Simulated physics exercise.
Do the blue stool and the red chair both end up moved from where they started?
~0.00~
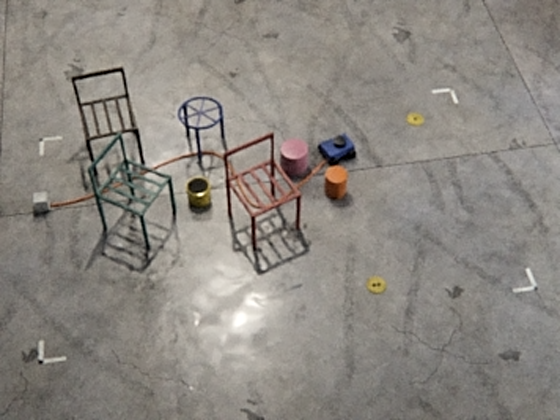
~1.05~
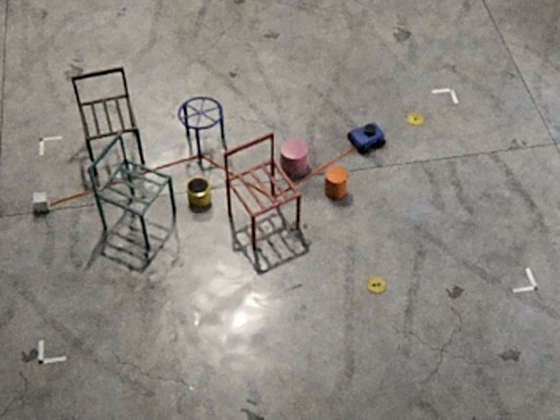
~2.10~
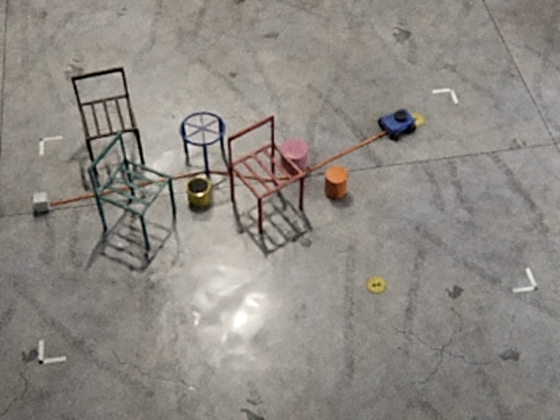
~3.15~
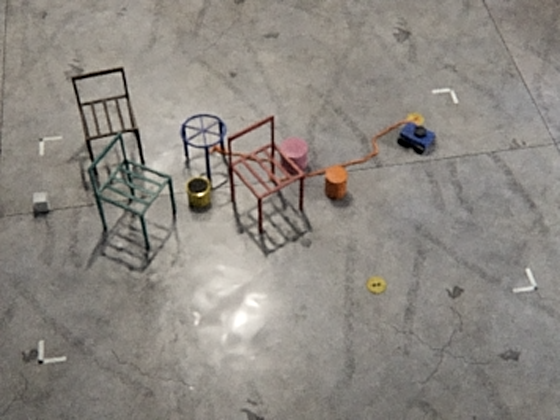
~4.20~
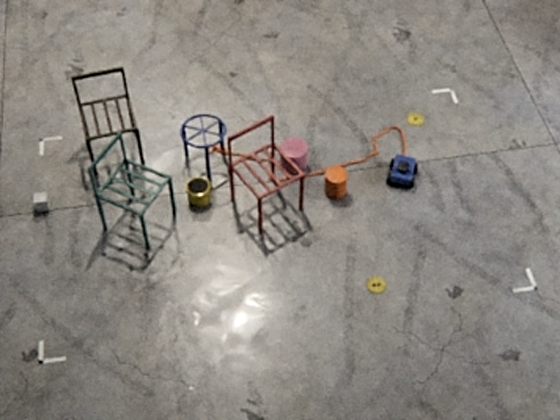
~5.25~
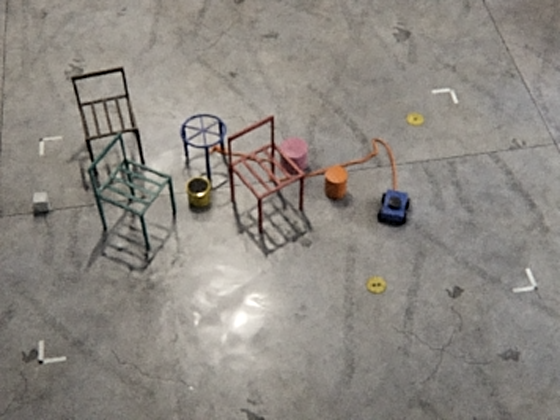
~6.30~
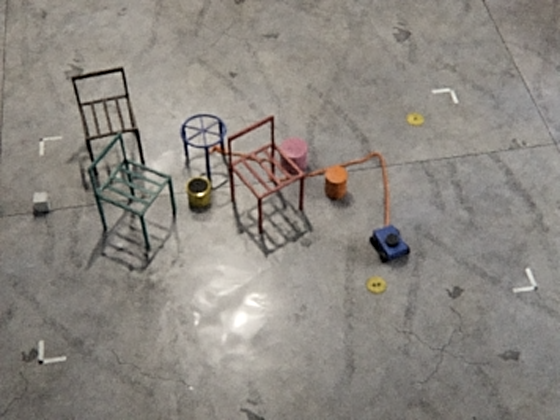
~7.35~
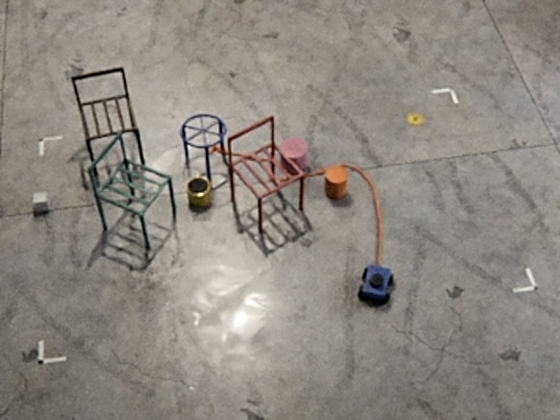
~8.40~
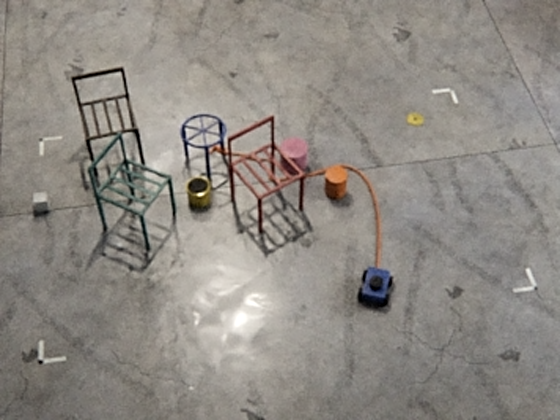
Yes, both end up slightly away from their starting places, and both are still standing.
